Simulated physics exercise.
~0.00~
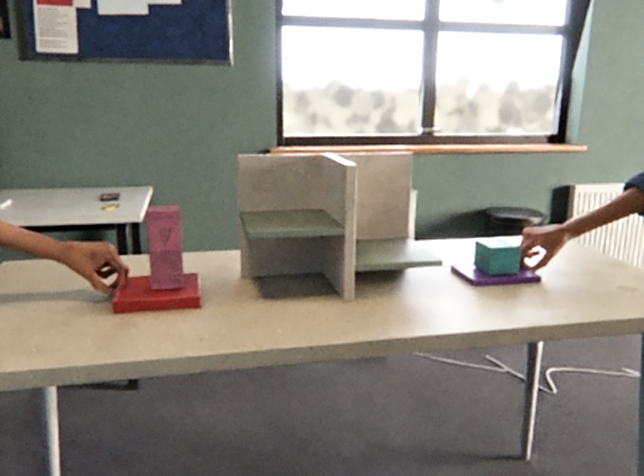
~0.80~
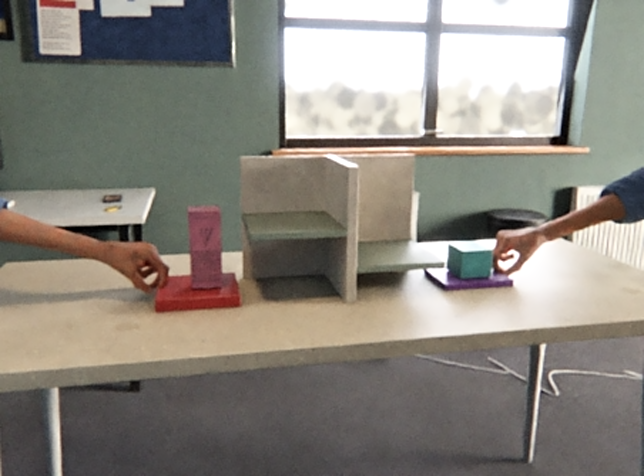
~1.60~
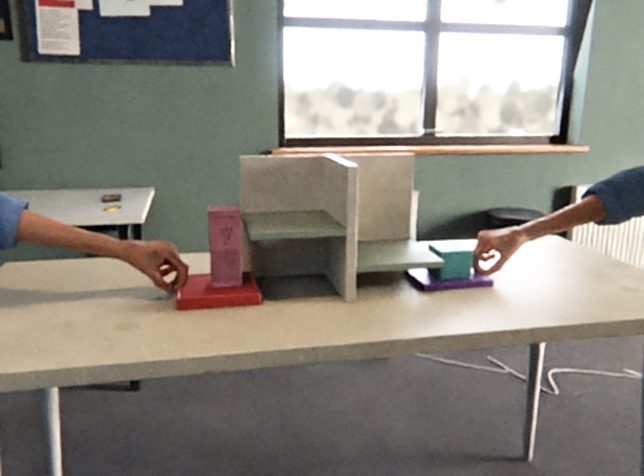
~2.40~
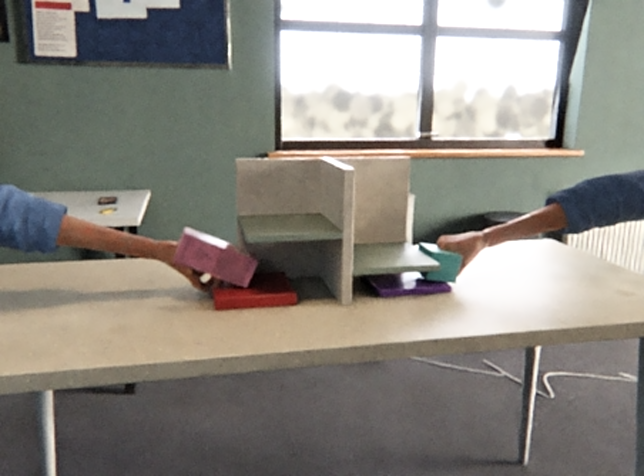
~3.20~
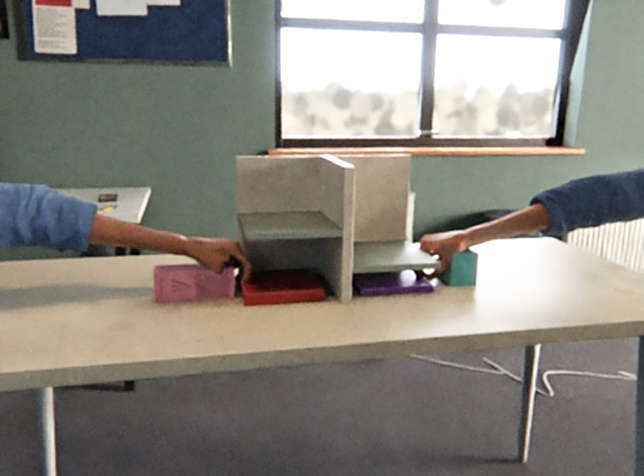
On a table in a room, two hands slide a red tray carrying an upright pink carton and a purple tray carrying a turquoise block inward beneath low shelves; the shelves knock both loads back, leaving the carton on its side and the block turned over behind their trays.
